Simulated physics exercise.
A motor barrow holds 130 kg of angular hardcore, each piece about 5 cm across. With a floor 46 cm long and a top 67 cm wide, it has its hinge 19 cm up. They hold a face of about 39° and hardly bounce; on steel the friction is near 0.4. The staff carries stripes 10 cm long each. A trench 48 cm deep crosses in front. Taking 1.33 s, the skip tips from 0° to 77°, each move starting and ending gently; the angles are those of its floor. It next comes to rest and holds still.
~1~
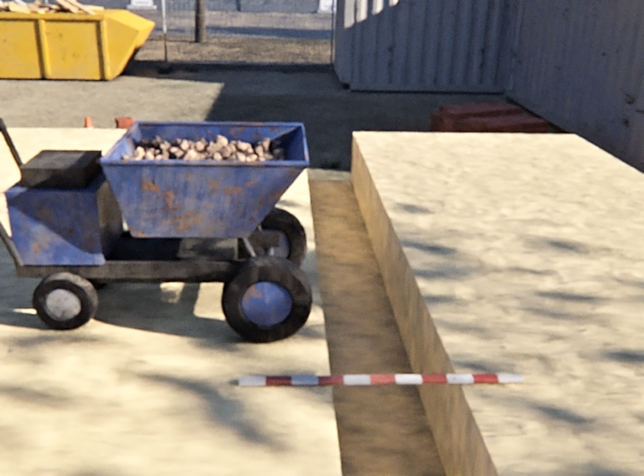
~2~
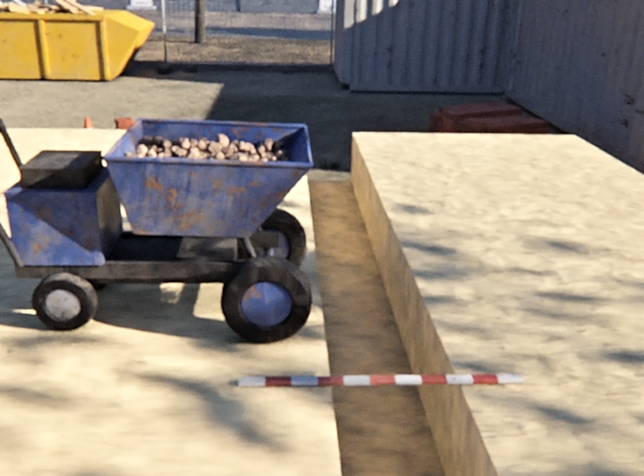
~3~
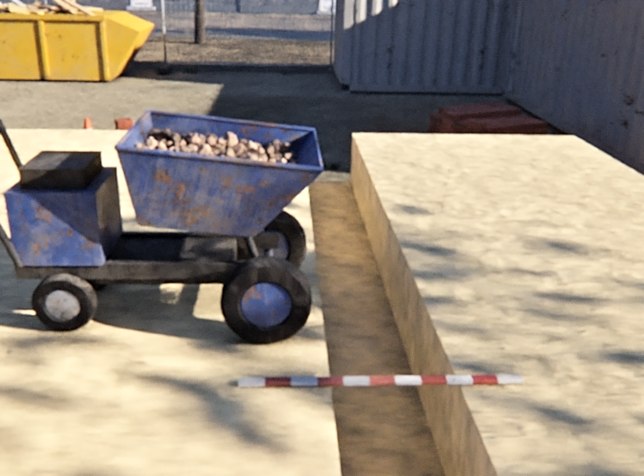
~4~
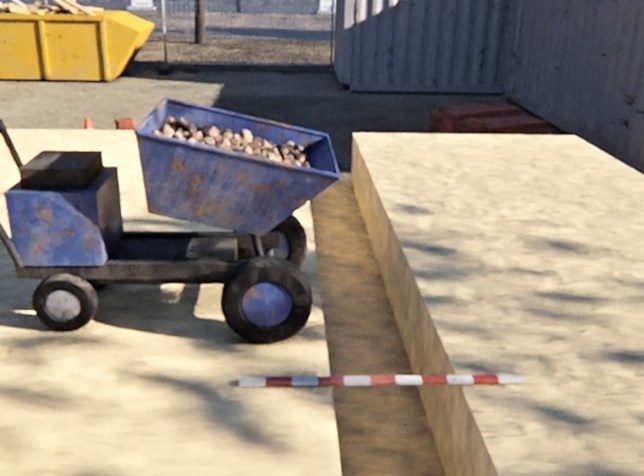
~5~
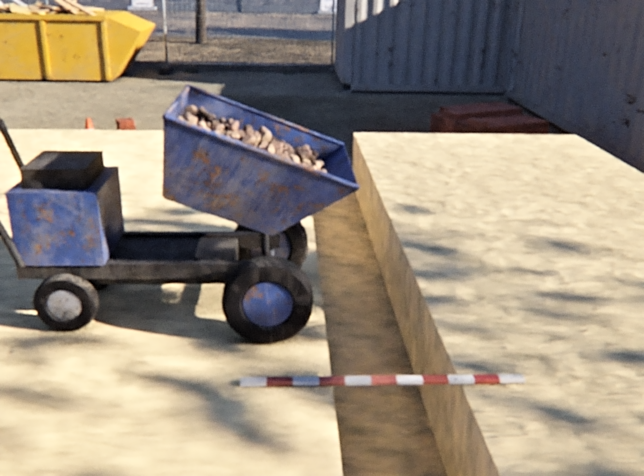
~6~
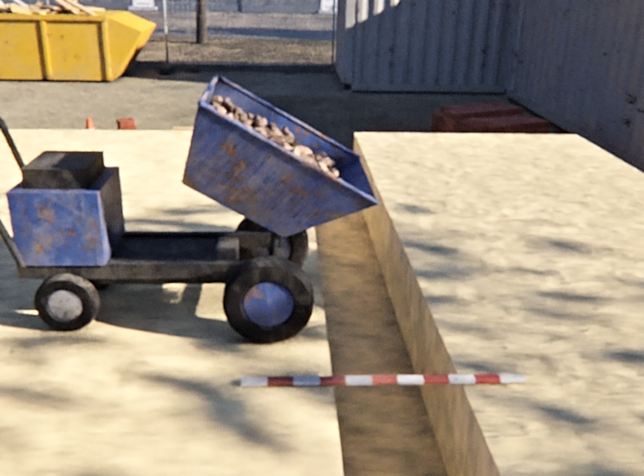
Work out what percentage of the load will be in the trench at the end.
It comes to roughly 65 percent of the load.
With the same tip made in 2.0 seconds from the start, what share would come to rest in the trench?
Roughly 70% would finish there.
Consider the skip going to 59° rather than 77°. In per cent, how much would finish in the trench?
I'd expect around 10 in a hundred.
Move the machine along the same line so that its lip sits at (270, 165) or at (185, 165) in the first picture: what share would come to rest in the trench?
About 95 per cent first, then about 95 per cent.
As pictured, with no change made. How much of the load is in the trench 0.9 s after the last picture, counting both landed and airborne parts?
At that moment: Approx. 10 %.
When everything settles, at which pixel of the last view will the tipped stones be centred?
Their centre sits close to (409, 372).
Then, 0.4 s after the last picture the floor is at 65°, 100 % in the skip; the foremost stones are at (414, 248).
Then, 0.9 s after the last picture the floor is at 77°, 68 % in the skip, 11 % in the trench, 21 % past the trench; the foremost stones are at (514, 309).
Then, 1.2 s after the last picture the floor is at 77°, 36 % in the skip, 27 % in the trench, 36 % past the trench; the foremost stones are at (567, 295).
Then, 3.2 s after the last picture the floor is at 77°, 0 % in the skip, 65 % in the trench, 35 % past the trench; the foremost stones are at (574, 294).
